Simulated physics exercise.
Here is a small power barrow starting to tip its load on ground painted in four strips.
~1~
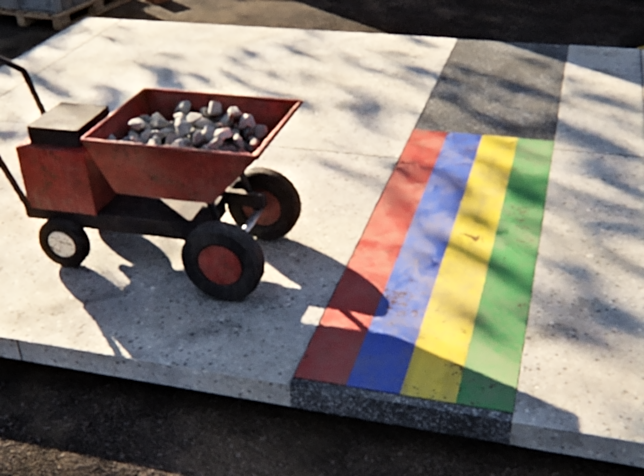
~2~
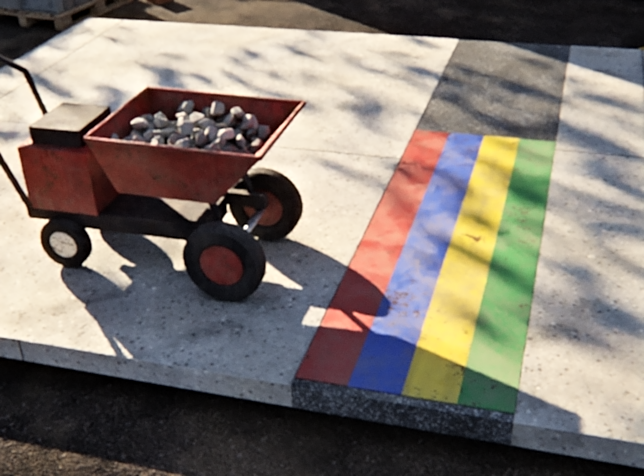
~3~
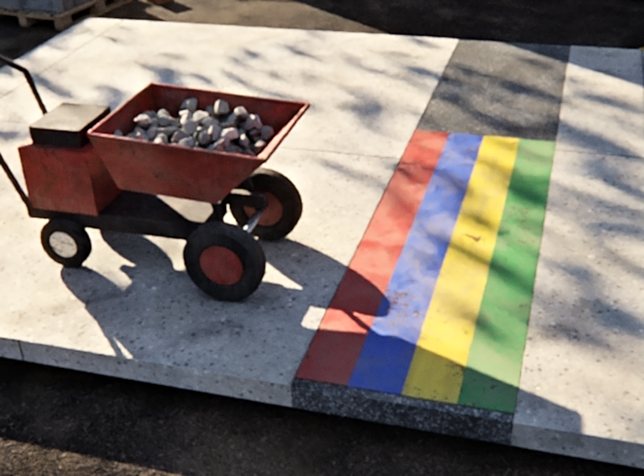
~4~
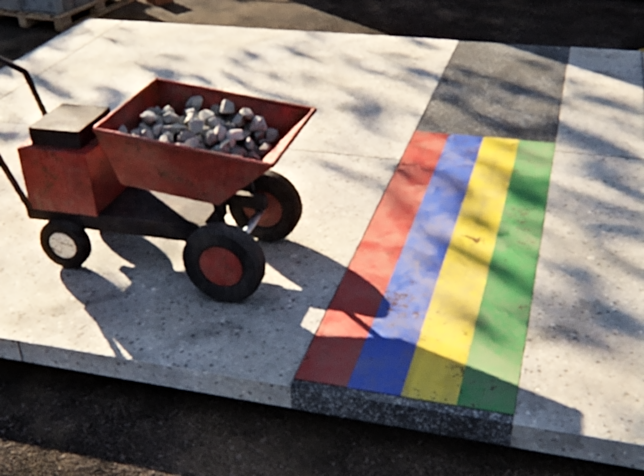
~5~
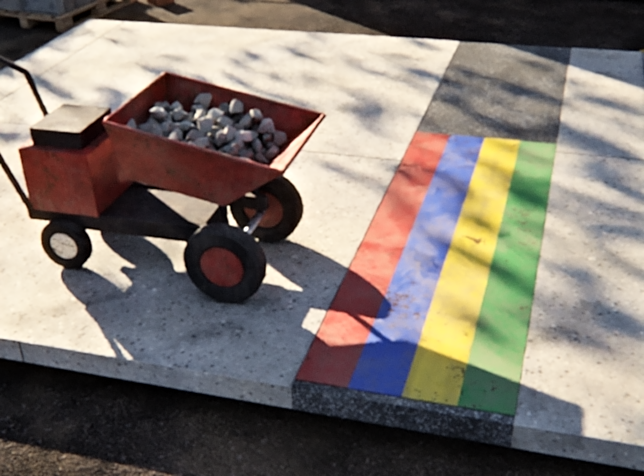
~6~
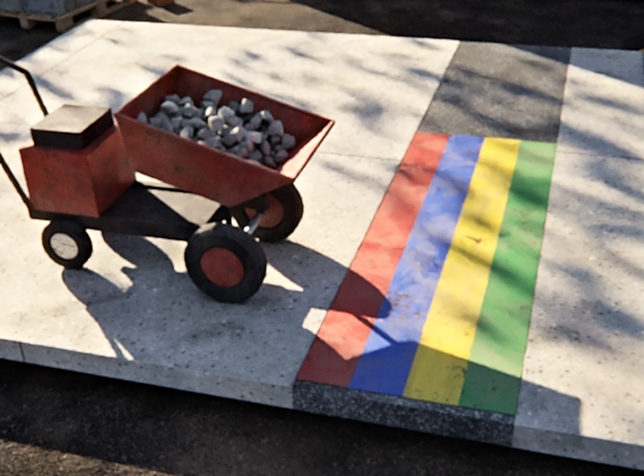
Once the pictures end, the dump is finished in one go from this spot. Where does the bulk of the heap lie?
The heap favours the blue strip.
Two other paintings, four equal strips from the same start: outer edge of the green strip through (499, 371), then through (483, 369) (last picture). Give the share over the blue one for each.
First some 30, then 30 per cent.
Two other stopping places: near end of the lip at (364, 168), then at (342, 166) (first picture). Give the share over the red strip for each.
The first gives 0 %, the second 0 %.
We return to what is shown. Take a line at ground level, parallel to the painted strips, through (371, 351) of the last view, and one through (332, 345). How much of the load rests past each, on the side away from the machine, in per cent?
First some 70, then 90 per cent.
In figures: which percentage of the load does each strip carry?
About: Red strip 15, blue strip 35, yellow strip 25, green strip 10 per cent.
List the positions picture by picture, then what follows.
The first frame shows lip of the skip at (257, 157), level; top of the load at (173, 137), broken stones; red strip at (338, 340); blue strip at (388, 347); yellow strip at (439, 355); green strip at (493, 363).
The second frame shows lip of the skip at (260, 159), level; top of the load at (169, 134).
The third frame shows lip of the skip at (265, 161), tipped barely; top of the load at (172, 132).
The fourth frame shows lip of the skip at (272, 166), tipped a little; top of the load at (177, 130).
The fifth frame shows lip of the skip at (282, 173), tipped a little; top of the load at (186, 127).
The sixth frame shows lip of the skip at (293, 180), tipped clearly; top of the load at (178, 125); red strip at (340, 342); blue strip at (390, 350); yellow strip at (442, 358); green strip at (495, 366).
Soon after the last picture, skip tipped steeply; all in the skip.
A little later, skip tipped right over; most in the skip; a small part over the red strip; about a quarter over the blue strip; a stray few over the yellow strip; a stray few falling.
Later still, skip tipped right over; a small part in the skip; a small part over the red strip; about a third over the blue strip; about a quarter over the yellow strip; a small part over the green strip; a stray few off the paint.
At rest, skip tipped right over; a small part in the skip; about a quarter over the red strip; about a third over the blue strip; about a quarter over the yellow strip; a small part over the green strip; a small part off the paint.
